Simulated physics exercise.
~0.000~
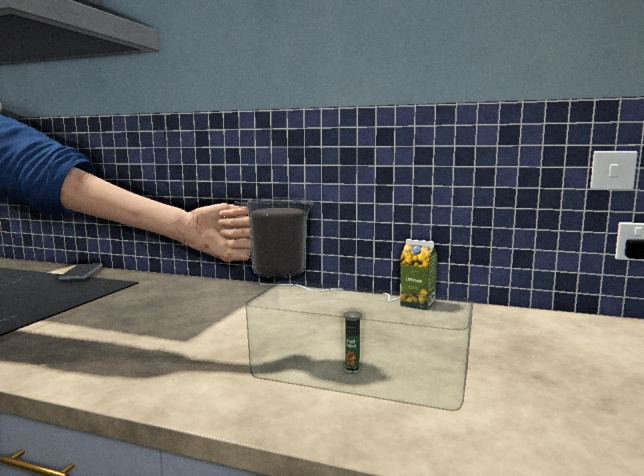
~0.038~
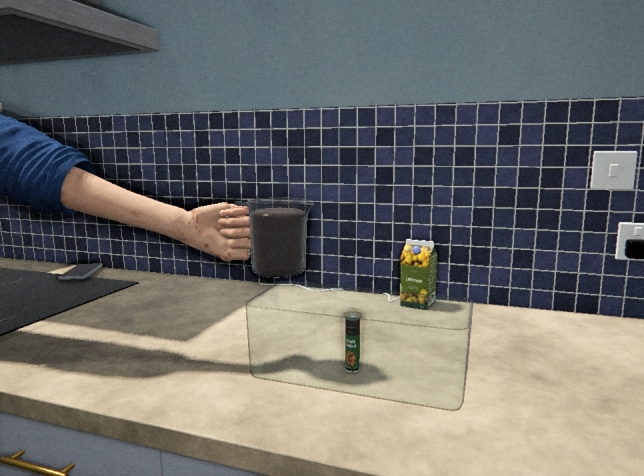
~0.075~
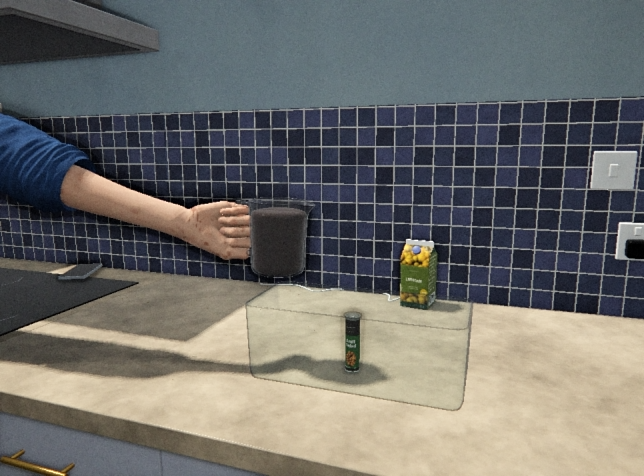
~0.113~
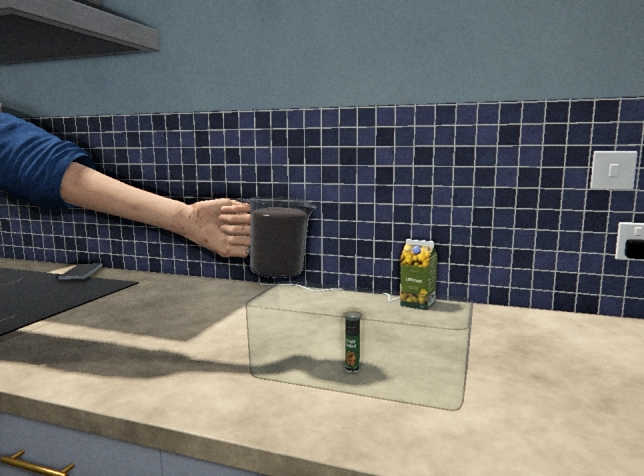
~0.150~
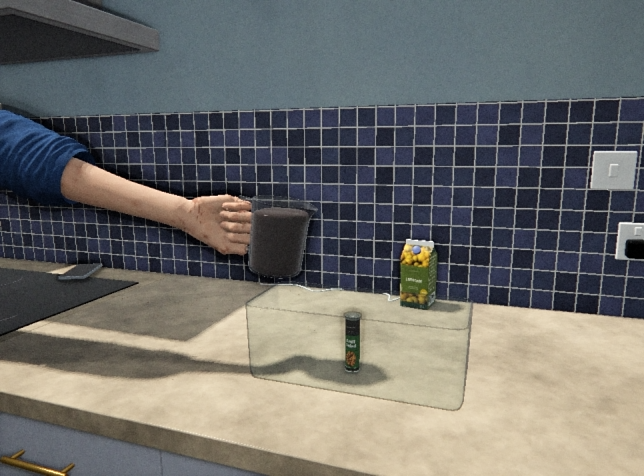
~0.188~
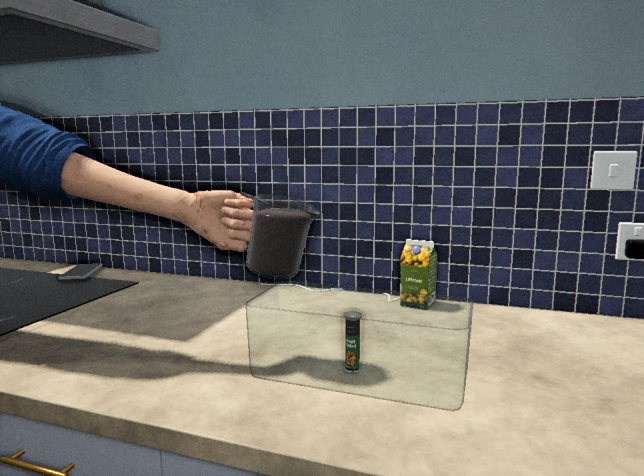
A hand held a dark jug of coffee above the left side of a clear, empty basin on the counter, with a small tin and a carton nearby, then slowly tilted it slightly rightward.
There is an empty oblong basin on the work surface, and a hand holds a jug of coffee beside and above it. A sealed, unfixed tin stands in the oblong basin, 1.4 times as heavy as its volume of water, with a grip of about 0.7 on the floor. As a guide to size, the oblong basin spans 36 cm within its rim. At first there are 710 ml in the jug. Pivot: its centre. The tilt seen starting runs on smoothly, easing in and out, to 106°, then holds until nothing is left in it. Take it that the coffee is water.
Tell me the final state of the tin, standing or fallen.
It comes down.
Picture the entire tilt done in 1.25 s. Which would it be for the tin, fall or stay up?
With that tilt, the tin tips.
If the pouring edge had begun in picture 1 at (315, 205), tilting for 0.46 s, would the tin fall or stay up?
After that, the tin overturns.
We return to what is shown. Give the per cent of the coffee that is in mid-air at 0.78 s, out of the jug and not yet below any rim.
It comes to some 14 percent of the total.
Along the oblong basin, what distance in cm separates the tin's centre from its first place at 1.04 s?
Near 9 cm of travel.
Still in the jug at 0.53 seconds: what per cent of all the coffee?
78 %.
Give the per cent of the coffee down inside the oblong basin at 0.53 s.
Close to 6 in a hundred.
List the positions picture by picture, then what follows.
It leans 0°; its right rim is at (313, 203); the coffee meets the walls at (255, 211) and (306, 213); the oblong basin's rim runs from (263, 293) to (471, 315); the tin's top is at (353, 318), in the first frame.
It leans 1°; its right rim is at (313, 204); the coffee meets the walls at (255, 210) and (306, 213), in the second frame.
It leans 2°; its right rim is at (314, 205); the coffee meets the walls at (256, 210) and (306, 213), in the third frame.
It leans 5°; its right rim is at (316, 207); the coffee meets the walls at (257, 210) and (307, 214), in the fourth frame.
It leans 8°; its right rim is at (317, 210); the coffee meets the walls at (258, 210) and (309, 215), in the fifth frame.
It leans 13°; its right rim is at (319, 213); the coffee meets the walls at (259, 212) and (312, 216), in the sixth frame.
Then, 0.53 s in, the tilt is 76° and 77 per cent is still to pour; the tin stands where it began.
Then, 0.78 s in, the tilt is 105° and 25 per cent is still to pour; the tin leans 5°.
Then, 1.04 s in, the tilt is 106° and 3 per cent is still to pour; the tin lies on its side.
Then, 1.33 s in, the tilt is 106° and 0 per cent is still to pour; the tin lies on its side.
Finally, the tin lies on its side.
